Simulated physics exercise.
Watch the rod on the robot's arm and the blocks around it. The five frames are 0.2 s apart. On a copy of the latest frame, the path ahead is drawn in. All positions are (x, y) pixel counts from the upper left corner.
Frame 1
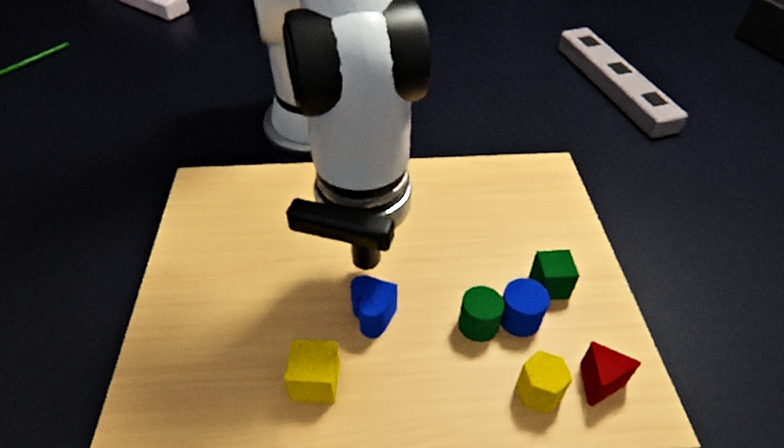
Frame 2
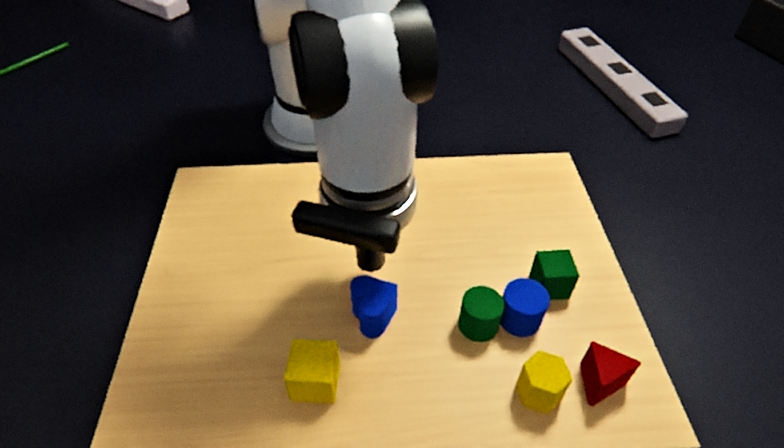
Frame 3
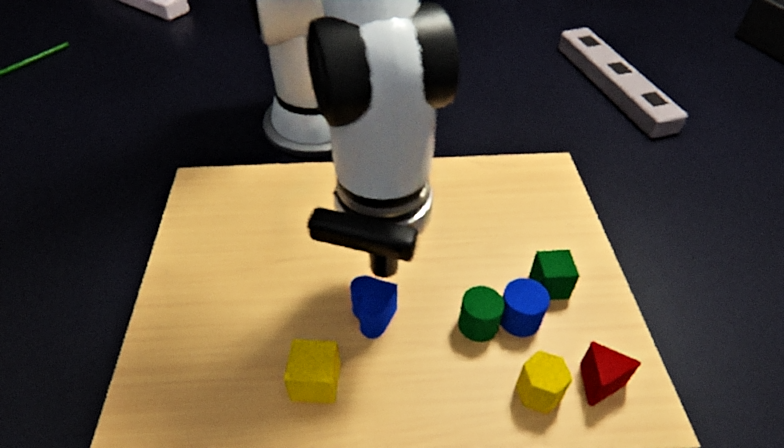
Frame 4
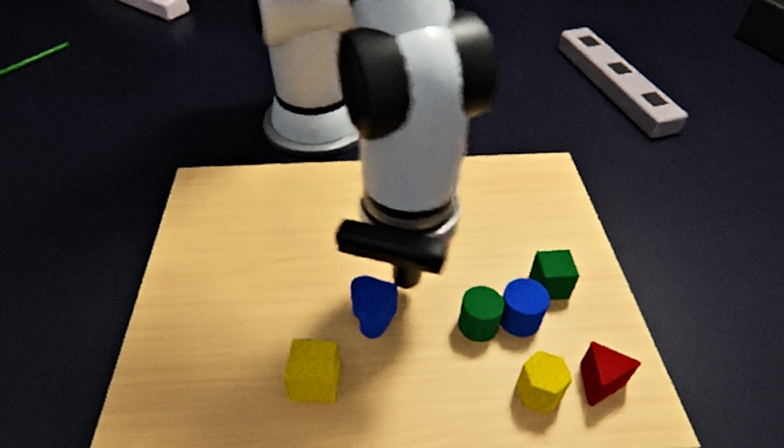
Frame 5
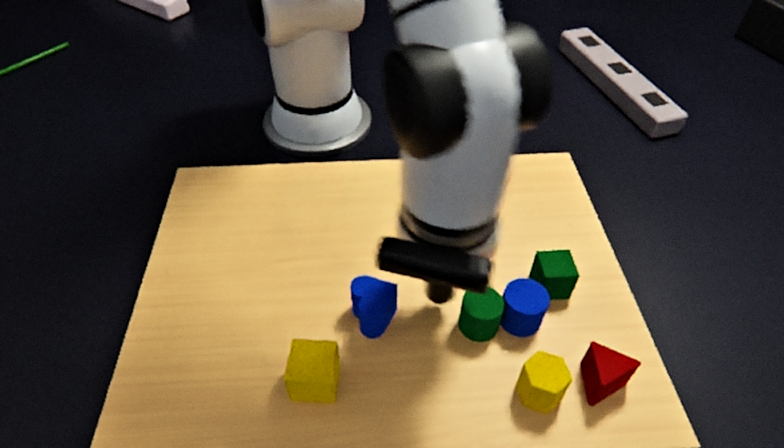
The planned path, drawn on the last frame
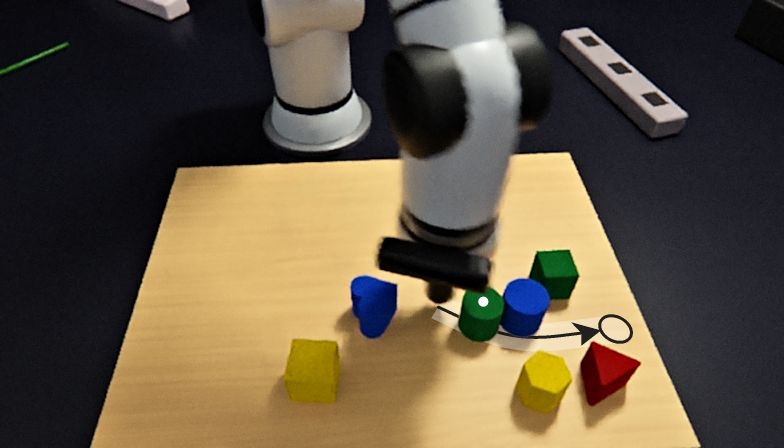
At first, a white and black robot arm holds its short rod just above a blue heart block on a wooden board, with yellow, green, blue and red blocks around it. The arm then shifts slowly right, and moves farther toward the green circular block, while every block stays still.
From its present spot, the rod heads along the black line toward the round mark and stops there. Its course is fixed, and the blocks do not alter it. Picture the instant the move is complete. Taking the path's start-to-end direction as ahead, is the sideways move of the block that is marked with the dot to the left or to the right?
It's pushed right.
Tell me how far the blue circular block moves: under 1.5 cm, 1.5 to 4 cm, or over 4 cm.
Over 4 cm.
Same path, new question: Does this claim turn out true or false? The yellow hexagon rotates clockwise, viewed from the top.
My answer: True.
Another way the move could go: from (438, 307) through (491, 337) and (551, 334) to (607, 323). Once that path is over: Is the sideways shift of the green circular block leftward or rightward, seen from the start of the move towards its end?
Shifted right.
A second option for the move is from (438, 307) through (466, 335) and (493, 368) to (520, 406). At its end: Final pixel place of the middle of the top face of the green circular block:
It ends at (531, 330).
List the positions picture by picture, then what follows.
In the first picture, rod's lower end at (366, 259); blue heart block at (373, 293); green circular block at (483, 302); blue circular block at (527, 295); yellow hexagon at (548, 371); red triangular block at (612, 362).
In the second picture, rod at (371, 261); blocks still.
In the third picture, rod at (384, 267); blocks still.
In the fourth picture, rod at (407, 277); blocks still.
In the fifth picture, rod at (440, 292); blue heart block at (373, 293); green circular block at (483, 302); blue circular block at (527, 295); yellow hexagon at (548, 371); red triangular block at (612, 362).
Drawn move, from (438, 307) over (494, 331) and (556, 336) to (616, 329); the dot is on the green circular block.
The first path, step by step. One third of the way, rod at (499, 317); green circular block at (535, 328); blue circular block at (559, 300).
Two thirds of the way, rod at (563, 322); green circular block at (583, 347); blue circular block at (588, 291); yellow hexagon at (555, 379), turned 20° clockwise; red triangular block at (622, 368), turned 15° clockwise.
At the end, rod at (624, 314); blue heart block still; green circular block at (583, 347); blue circular block at (614, 275); yellow hexagon at (555, 379), turned 20° clockwise; red triangular block at (623, 368), turned 15° clockwise.
